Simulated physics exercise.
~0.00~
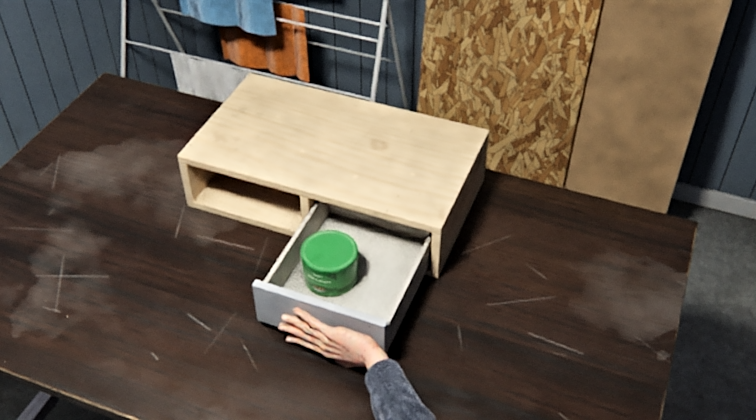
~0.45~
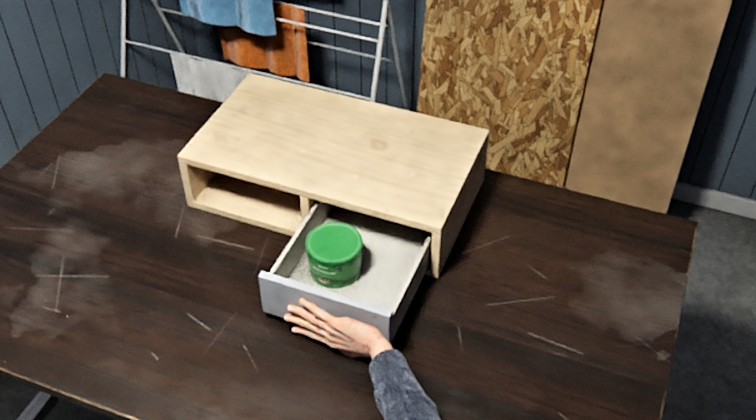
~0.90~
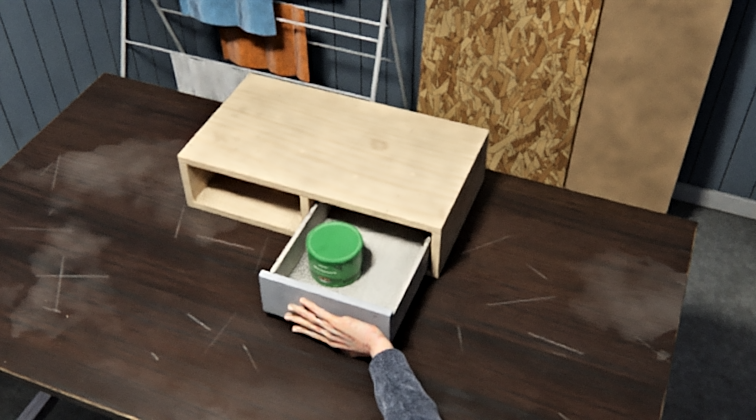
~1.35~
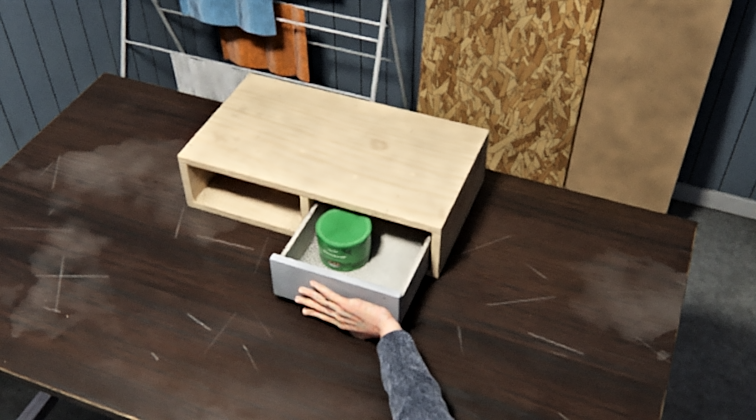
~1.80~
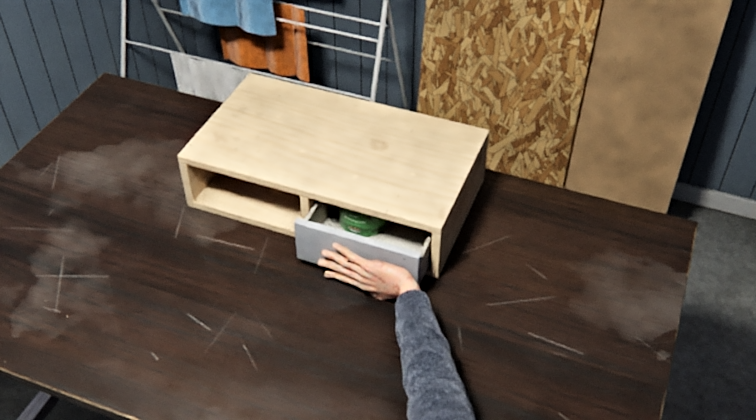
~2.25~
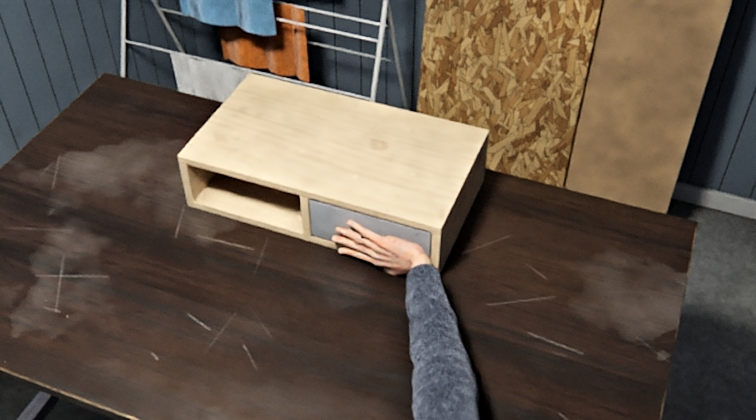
We see a hand pressing against the front of an open drawer holding a green tub, in a pale wooden chest on a dark table. The hand pushes the drawer steadily inward, carrying the tub out of sight, until the drawer shuts flush.
